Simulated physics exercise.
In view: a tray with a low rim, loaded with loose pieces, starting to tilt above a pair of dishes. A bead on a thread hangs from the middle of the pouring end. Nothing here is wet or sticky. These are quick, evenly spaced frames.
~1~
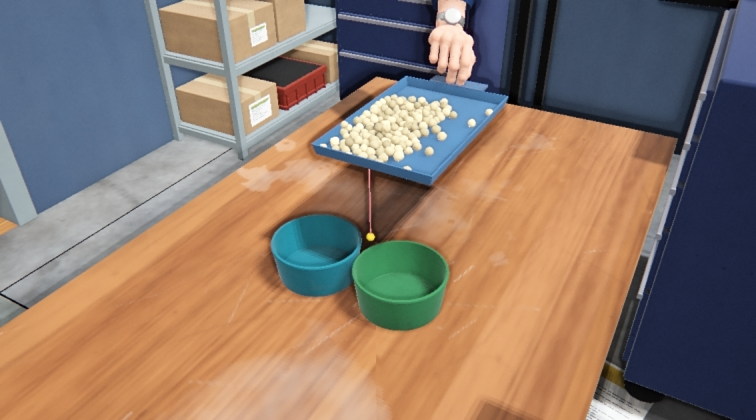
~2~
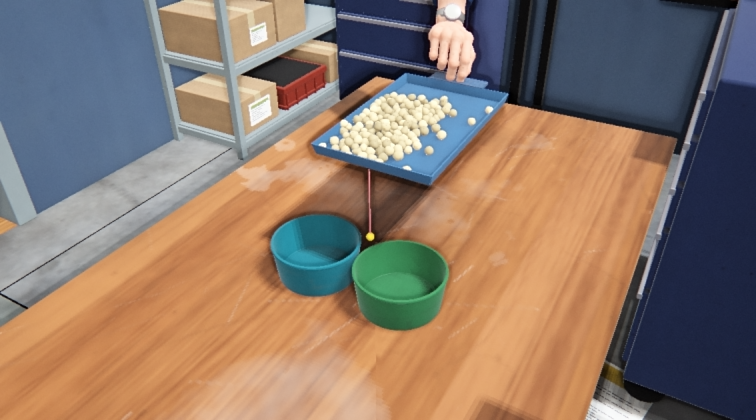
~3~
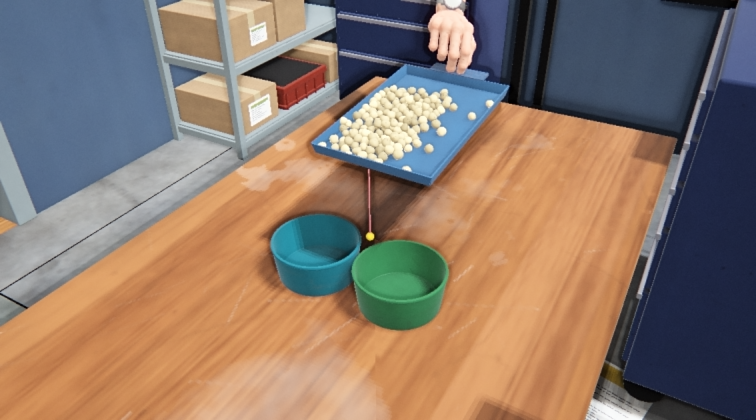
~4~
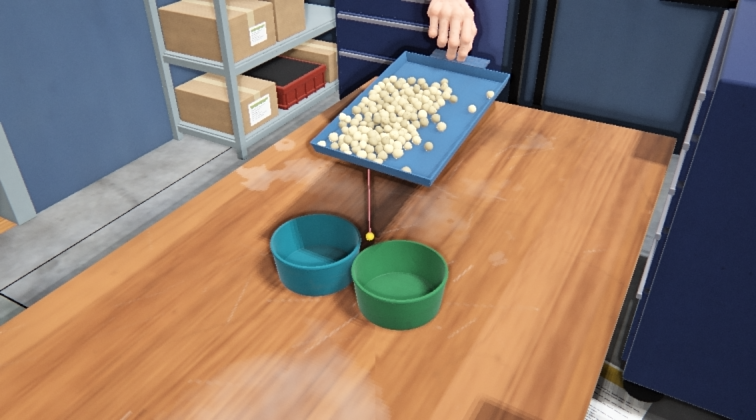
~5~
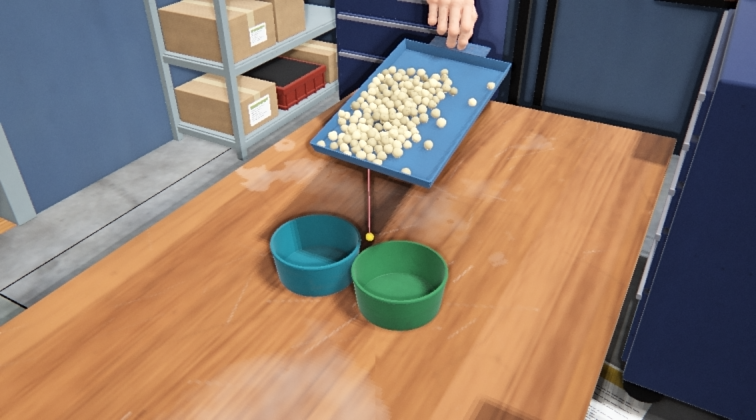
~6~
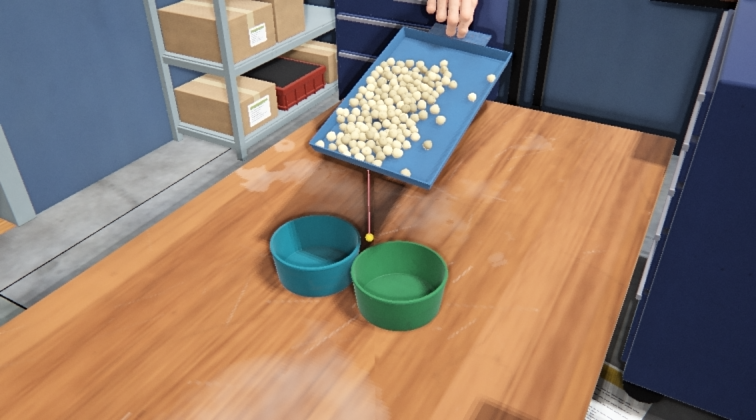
Above two bowls on a wooden table, a hand gradually tilts a blue tray of nuts.
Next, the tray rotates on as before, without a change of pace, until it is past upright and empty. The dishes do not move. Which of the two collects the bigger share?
Fuller: The right dish.
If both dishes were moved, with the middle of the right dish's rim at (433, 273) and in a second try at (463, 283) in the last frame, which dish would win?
In turn: The dish on the right; the left-hand dish.
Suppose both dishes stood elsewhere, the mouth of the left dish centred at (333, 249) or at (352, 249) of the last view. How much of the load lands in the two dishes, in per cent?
Roughly 70 per cent, and 50 per cent.
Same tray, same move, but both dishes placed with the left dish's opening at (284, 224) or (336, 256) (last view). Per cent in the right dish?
Roughly 30 per cent, and 40 per cent.
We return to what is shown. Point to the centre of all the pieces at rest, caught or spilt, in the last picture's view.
Near (381, 299).
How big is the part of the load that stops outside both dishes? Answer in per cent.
Close to 30 per cent.
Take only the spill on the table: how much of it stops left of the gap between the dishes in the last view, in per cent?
Some 90 per cent.
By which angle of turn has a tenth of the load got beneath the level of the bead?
Near 75 degrees.
Soon after the last picture, tray tipped steeply; most on the tray; a small part in the right dish; a stray few in the left dish; a stray few outside both; a stray few in the air.
A little later, tray tipped past a quarter turn; about a quarter on the tray; about a quarter in the right dish; a small part in the left dish; a small part outside both; about a third in the air.
Later still, tray tipped past a quarter turn; about two thirds in the right dish; a small part in the left dish; about a quarter outside both.
At rest, tray tipped past a quarter turn; about two thirds in the right dish; a small part in the left dish; about a quarter outside both.
